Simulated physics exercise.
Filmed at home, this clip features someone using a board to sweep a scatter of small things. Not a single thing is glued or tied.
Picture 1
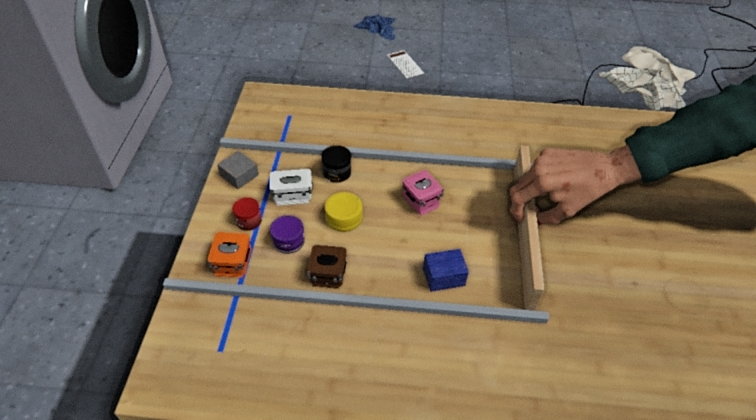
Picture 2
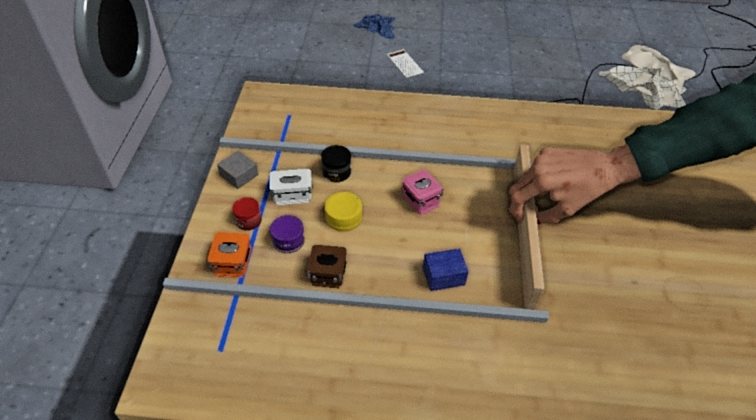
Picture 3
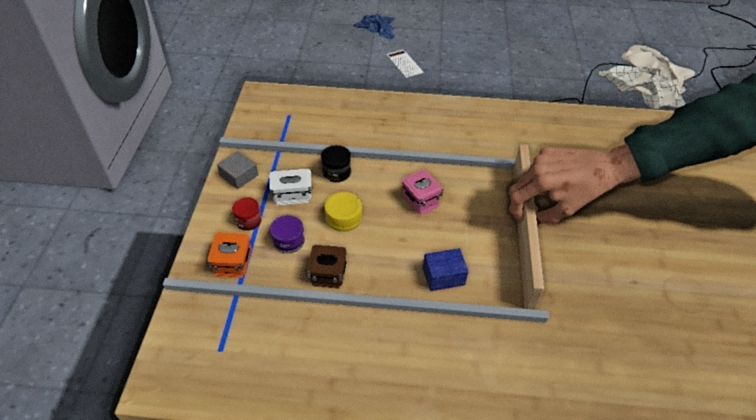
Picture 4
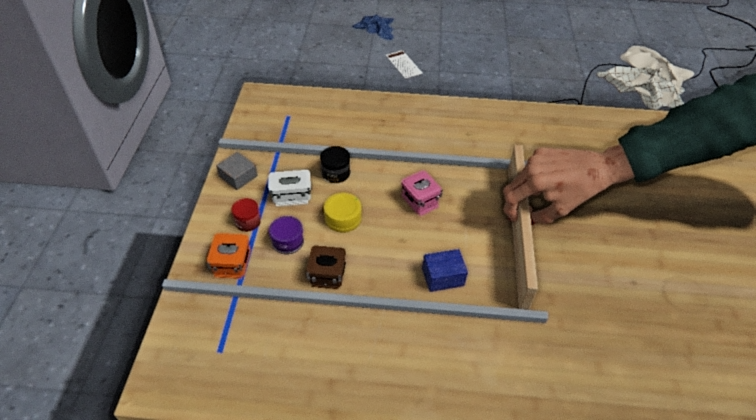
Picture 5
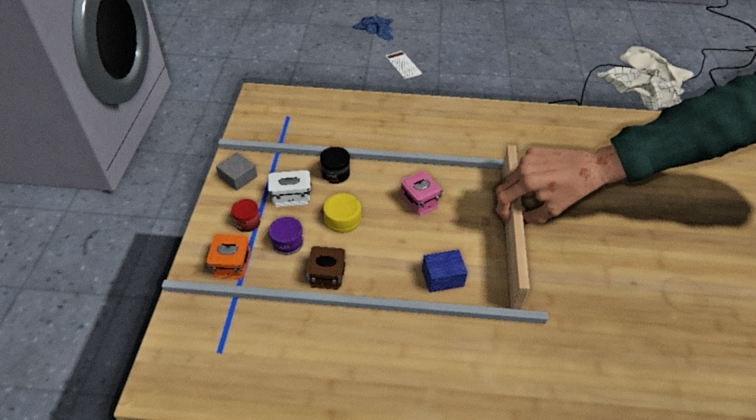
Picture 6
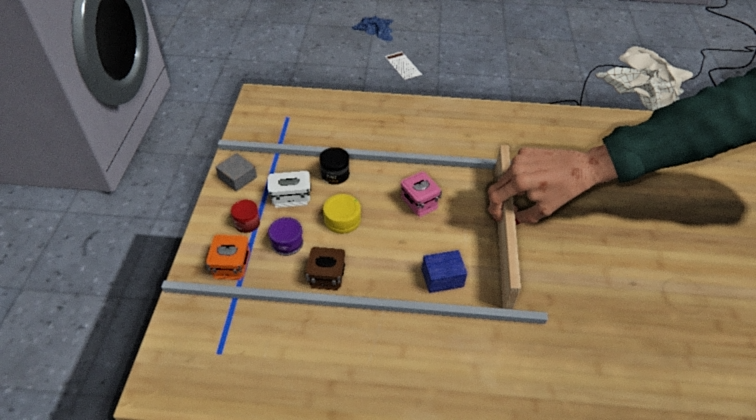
The clip shows a hand holding a wooden board upright between two grey rails on a table, then sliding it slightly left, while the small colourful cases, tubs and blocks scattered near a blue tape line stay still.
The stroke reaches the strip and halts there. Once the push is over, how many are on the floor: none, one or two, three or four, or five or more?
On the floor: One or two.
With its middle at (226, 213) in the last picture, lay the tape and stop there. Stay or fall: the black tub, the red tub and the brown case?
In short: Black tub safe, red tub gone, brown case gone.
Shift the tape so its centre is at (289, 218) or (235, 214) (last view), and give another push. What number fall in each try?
The first gives 0 and the second gives 5.
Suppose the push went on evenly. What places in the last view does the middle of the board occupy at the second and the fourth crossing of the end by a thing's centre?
The first one at (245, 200), the next at (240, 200).
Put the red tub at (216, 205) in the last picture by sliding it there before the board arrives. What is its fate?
From that start the object is safe.
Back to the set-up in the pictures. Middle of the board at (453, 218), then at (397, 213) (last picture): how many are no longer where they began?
The counts are 1 and 2.
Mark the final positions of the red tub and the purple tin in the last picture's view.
First (210, 208), then (223, 227).
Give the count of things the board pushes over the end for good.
1 in total.
Soon after, none off yet; grey block at rest near (236, 172); orange case at rest near (229, 257); red tub at rest near (246, 216).
Then, none off yet; grey block moving near (230, 169); orange case moved about its own width near (194, 254); red tub moved a little near (234, 212).
At rest, the number that fall off is one or two; fallen, orange case.
